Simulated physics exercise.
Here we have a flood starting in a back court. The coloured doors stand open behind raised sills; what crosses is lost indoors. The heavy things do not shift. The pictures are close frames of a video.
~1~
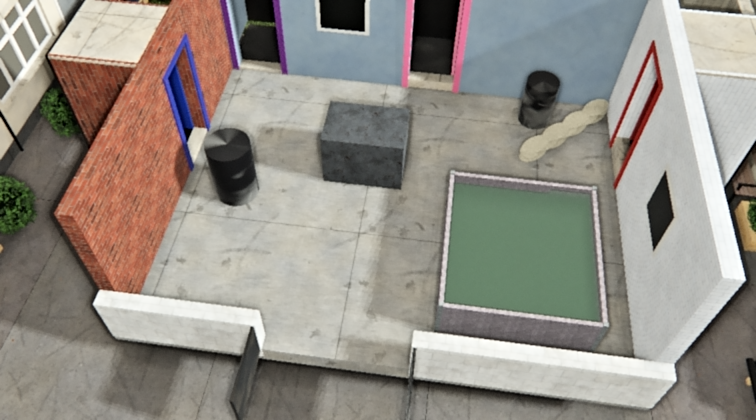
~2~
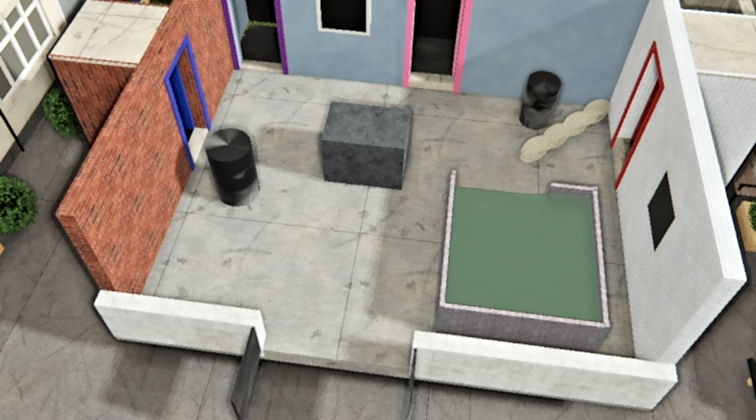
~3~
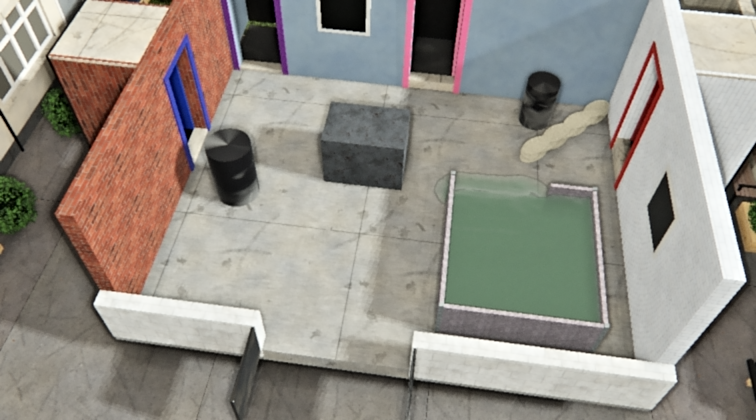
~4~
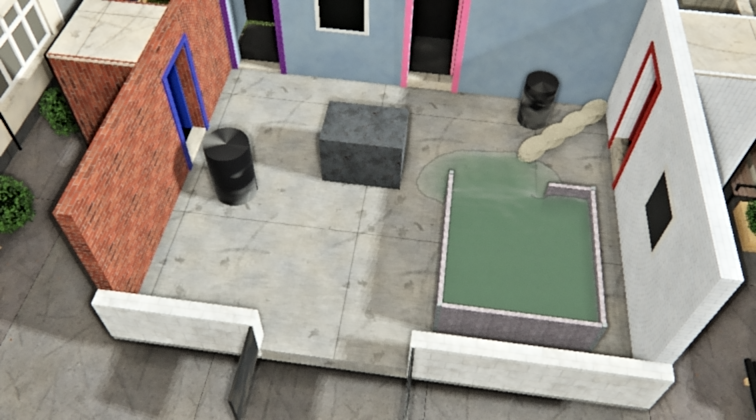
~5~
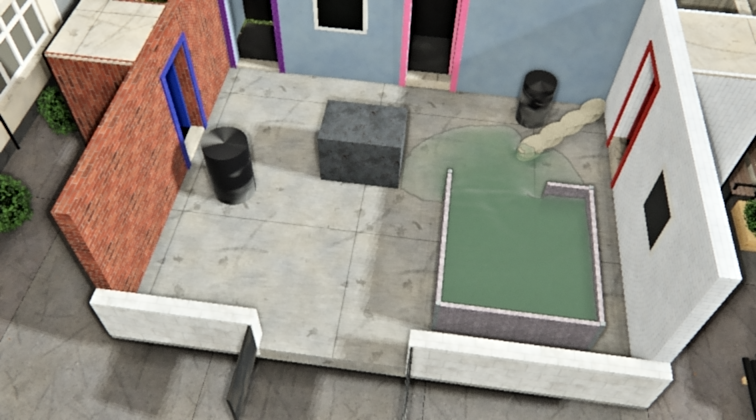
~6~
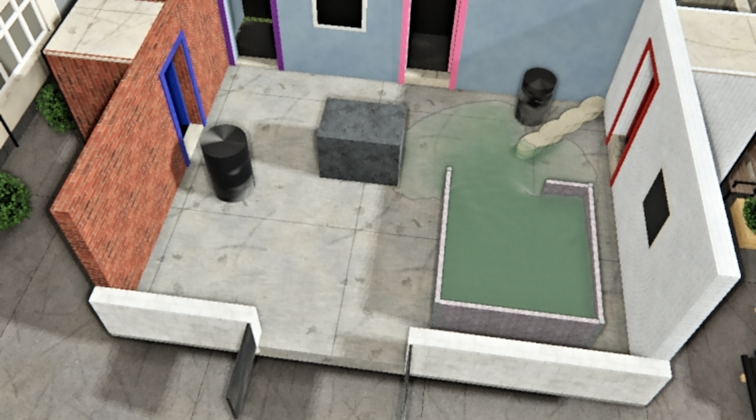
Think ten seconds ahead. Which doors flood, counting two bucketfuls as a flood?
In the end: The red door admits no more than that; the purple door lets in a lot; the pink door lets in a lot; the blue door lets in a lot.
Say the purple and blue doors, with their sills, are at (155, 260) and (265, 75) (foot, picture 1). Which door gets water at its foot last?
Last comes the one in purple.
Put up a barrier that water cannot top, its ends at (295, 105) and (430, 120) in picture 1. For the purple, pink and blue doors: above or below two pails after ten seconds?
One by one: The purple door lets more in; the pink door passes that mark; the blue door is over.
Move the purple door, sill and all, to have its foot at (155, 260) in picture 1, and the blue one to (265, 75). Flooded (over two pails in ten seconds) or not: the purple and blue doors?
Then: The purple door holds, the blue door is over.
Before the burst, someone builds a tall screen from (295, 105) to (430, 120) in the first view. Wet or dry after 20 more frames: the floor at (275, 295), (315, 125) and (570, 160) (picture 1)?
As listed: No water, under water, wet.
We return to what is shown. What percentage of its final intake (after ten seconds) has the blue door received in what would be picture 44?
Near 35 in a hundred.
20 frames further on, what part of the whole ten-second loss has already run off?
Near 20 in a hundred.
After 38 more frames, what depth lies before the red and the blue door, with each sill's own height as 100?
About 50 and 220 per cent.
A moment on, water covers 25 % of the floor; the red door wet at the sill, nothing in, the purple door not reached, the pink door wet at the sill, nothing in, the blue door not reached.
Next, water covers 30 % of the floor; the red door wet at the sill, nothing in, the purple door not reached, the pink door over two buckets in, the blue door not reached.
Then, water covers 50 % of the floor; the red door wet at the sill, nothing in, the purple door wet at the sill, nothing in, the pink door far over two buckets in, the blue door wet at the sill, nothing in.
Later, water covers 70 % of the floor; the red door wet at the sill, nothing in, the purple door over two buckets in, the pink door far over two buckets in, the blue door over two buckets in.
In the end, water covers 95 % of the floor; the red door wet at the sill, nothing in, the purple door far over two buckets in, the pink door far over two buckets in, the blue door far over two buckets in.
